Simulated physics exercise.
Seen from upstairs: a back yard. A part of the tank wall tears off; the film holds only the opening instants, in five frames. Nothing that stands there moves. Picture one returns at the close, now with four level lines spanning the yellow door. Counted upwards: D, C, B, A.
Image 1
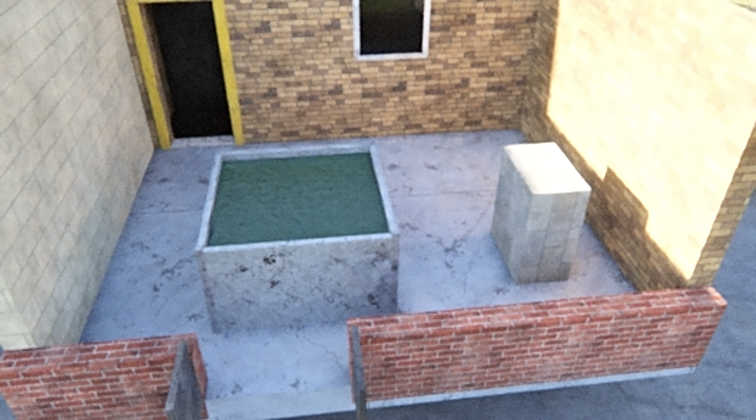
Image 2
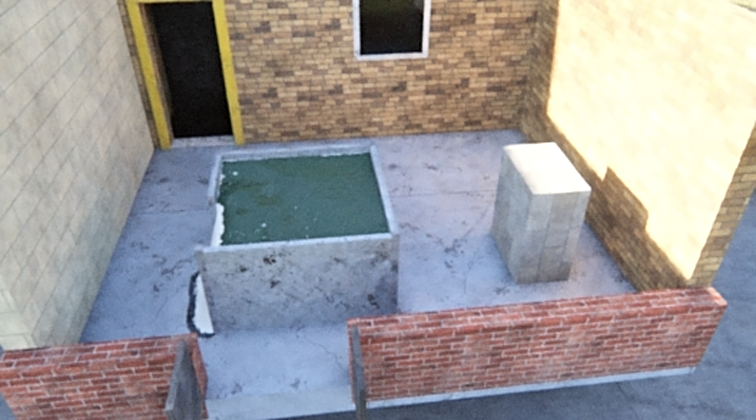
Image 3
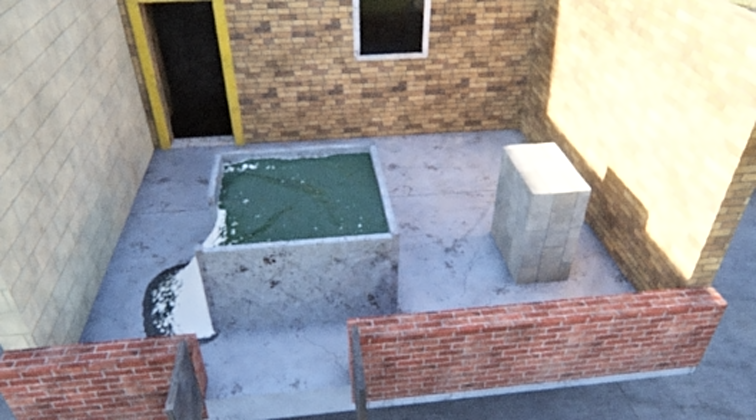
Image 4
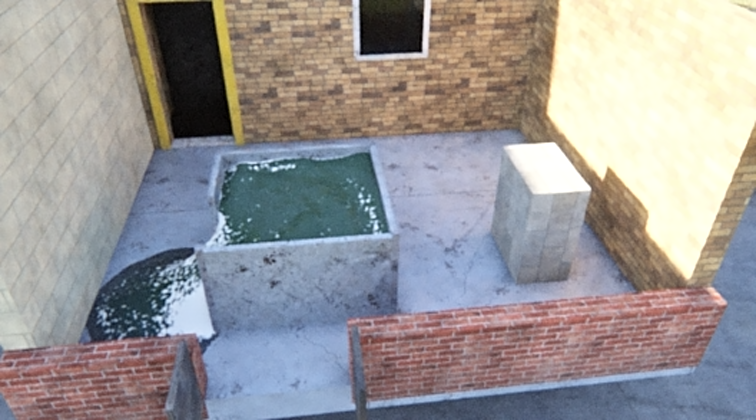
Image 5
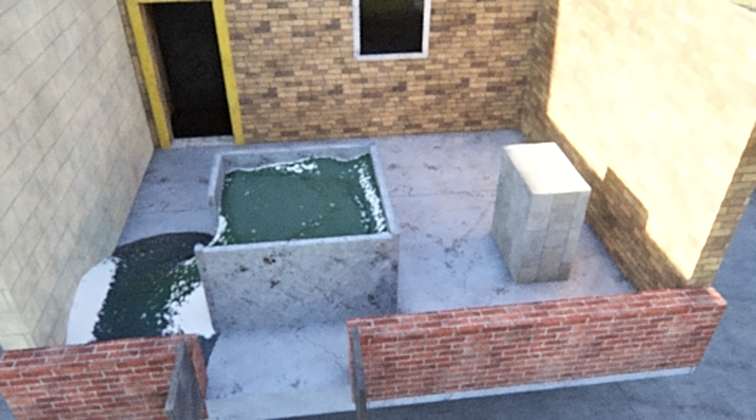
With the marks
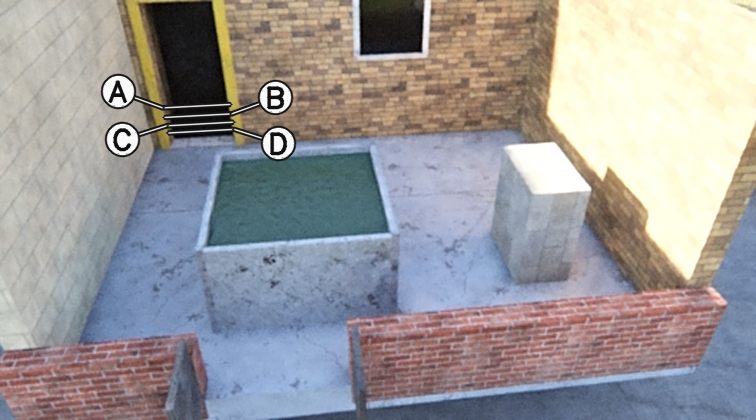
A raised tank of green water pours out its left side and spreads across the paved yard.
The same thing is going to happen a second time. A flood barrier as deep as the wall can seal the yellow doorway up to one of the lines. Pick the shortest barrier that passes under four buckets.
Choose D.
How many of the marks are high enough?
All of the four.
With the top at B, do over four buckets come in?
No, that is safe.
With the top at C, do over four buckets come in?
No.
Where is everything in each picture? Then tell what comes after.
Water in the tank at rest, its middle at (298, 197); foot of the yellow doorway at (204, 146); open gate at (272, 321).
Water covers 1 % of the ground and shows as far out as (202, 291).
Water covers 4 % of the ground and shows as far out as (156, 285).
Water covers 8 % of the ground and shows as far out as (95, 302).
Water covers 12 % of the ground and shows as far out as (114, 252).
On the marked copy, A at (196, 106); B at (198, 115); C at (200, 124); D at (201, 131); from the bottom up D, C, B, A.
With A, nothing gets over.
With B, nothing gets over.
With C, nothing gets over.
With D, a bucket or two gets in.
